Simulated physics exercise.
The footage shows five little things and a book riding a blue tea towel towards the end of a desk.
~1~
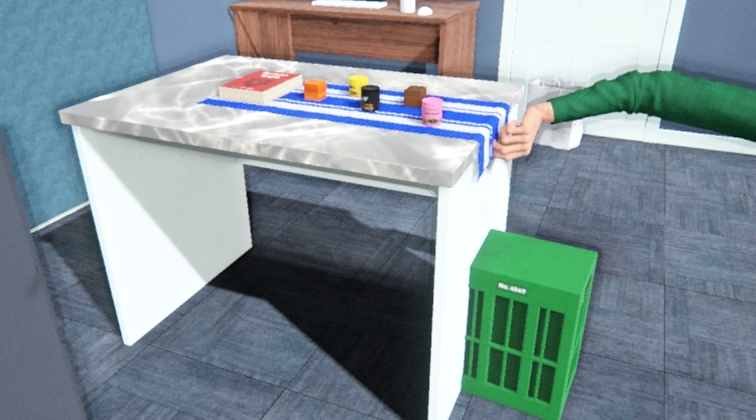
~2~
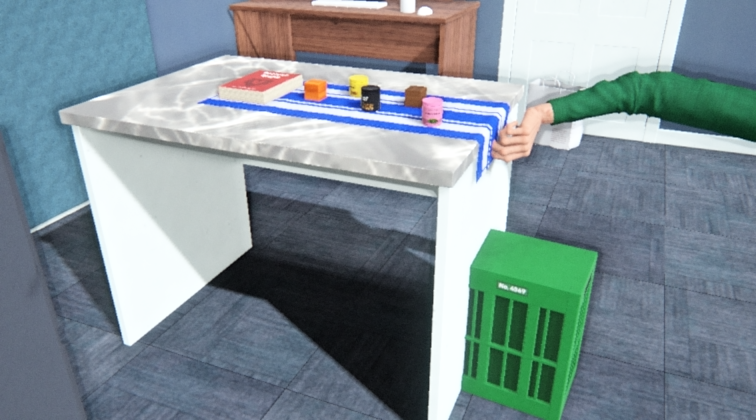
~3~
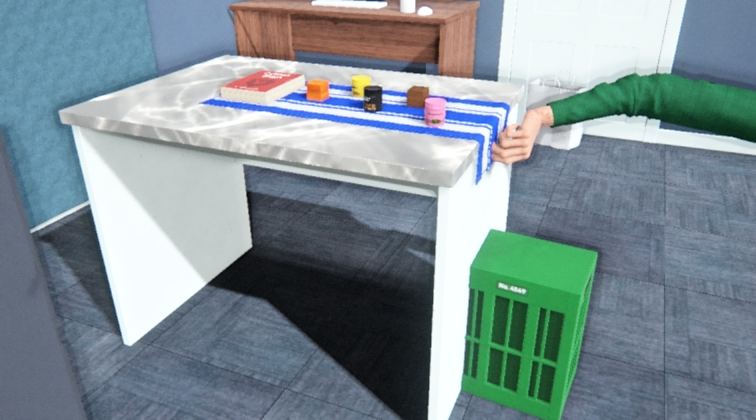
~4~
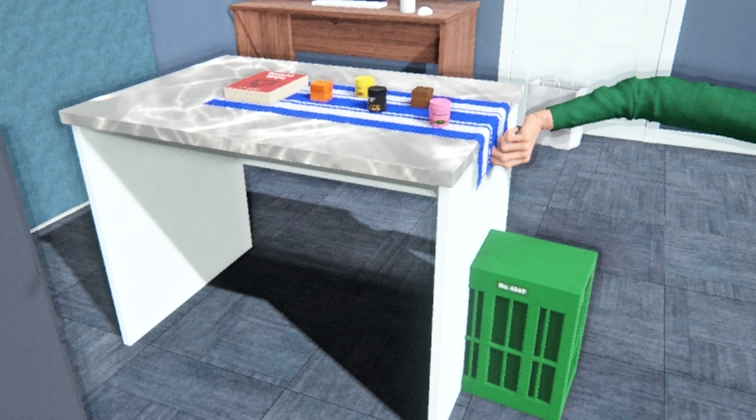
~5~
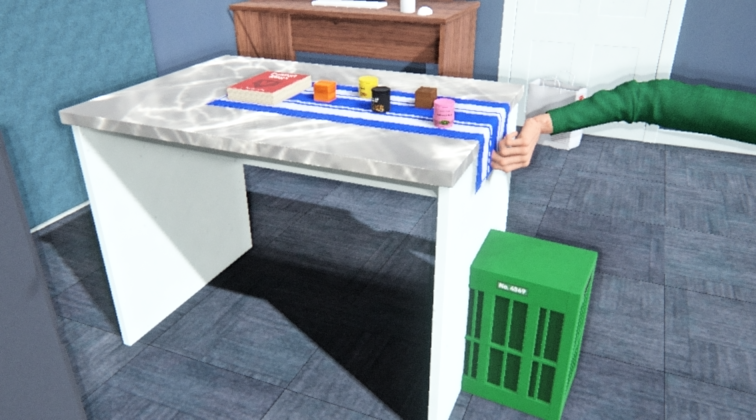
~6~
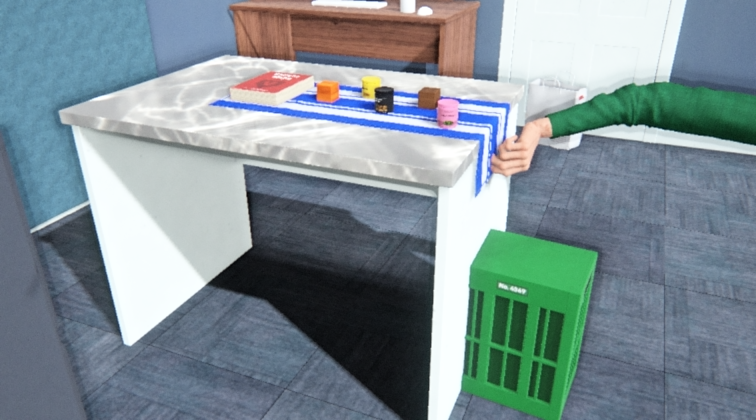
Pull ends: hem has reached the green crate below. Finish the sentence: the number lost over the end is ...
The number lost over the end is two.
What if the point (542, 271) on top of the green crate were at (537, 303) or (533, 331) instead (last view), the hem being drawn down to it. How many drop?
The count: 3 and 4.
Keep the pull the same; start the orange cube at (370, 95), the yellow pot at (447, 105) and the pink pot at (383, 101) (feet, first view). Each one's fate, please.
The orange cube stays aboard, the yellow pot is lost, the pink pot stays aboard.
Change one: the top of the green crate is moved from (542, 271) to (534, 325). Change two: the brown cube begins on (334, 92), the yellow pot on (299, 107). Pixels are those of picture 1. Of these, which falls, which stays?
As for the brown cube, it stays in place; as for the yellow pot, it stays in place.
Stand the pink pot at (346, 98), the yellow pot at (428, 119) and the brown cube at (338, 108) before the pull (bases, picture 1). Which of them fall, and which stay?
Here's the result: The pink pot remains in place, the yellow pot leaves the top and the brown cube remains in place.
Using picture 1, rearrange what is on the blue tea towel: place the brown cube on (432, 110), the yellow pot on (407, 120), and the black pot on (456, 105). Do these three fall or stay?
The brown cube topples down, the yellow pot topples down, and the black pot topples down.
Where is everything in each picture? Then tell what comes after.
Hem (476, 183); pink pot (432, 100); brown cube (416, 88); black pot (370, 87); yellow pot (358, 78); orange cube (315, 82); top of the crate (542, 271), in the first picture.
Hem (476, 184); pink pot (433, 100), in the second picture.
Hem (476, 186); brown cube (418, 88), in the third picture.
Hem (476, 191); black pot (377, 88); top of the crate (542, 271), in the fourth picture.
Hem (475, 195); yellow pot (368, 79), in the fifth picture.
Hem (475, 199); pink pot (448, 102); brown cube (430, 89); black pot (384, 89); yellow pot (371, 79); orange cube (328, 83), in the sixth picture.
A little later, hem near (490, 206); all still up.
Next, hem on the crate; pink pot and brown cube gone.
When it is over, hem on the crate; pink pot and brown cube gone. The answer is two.
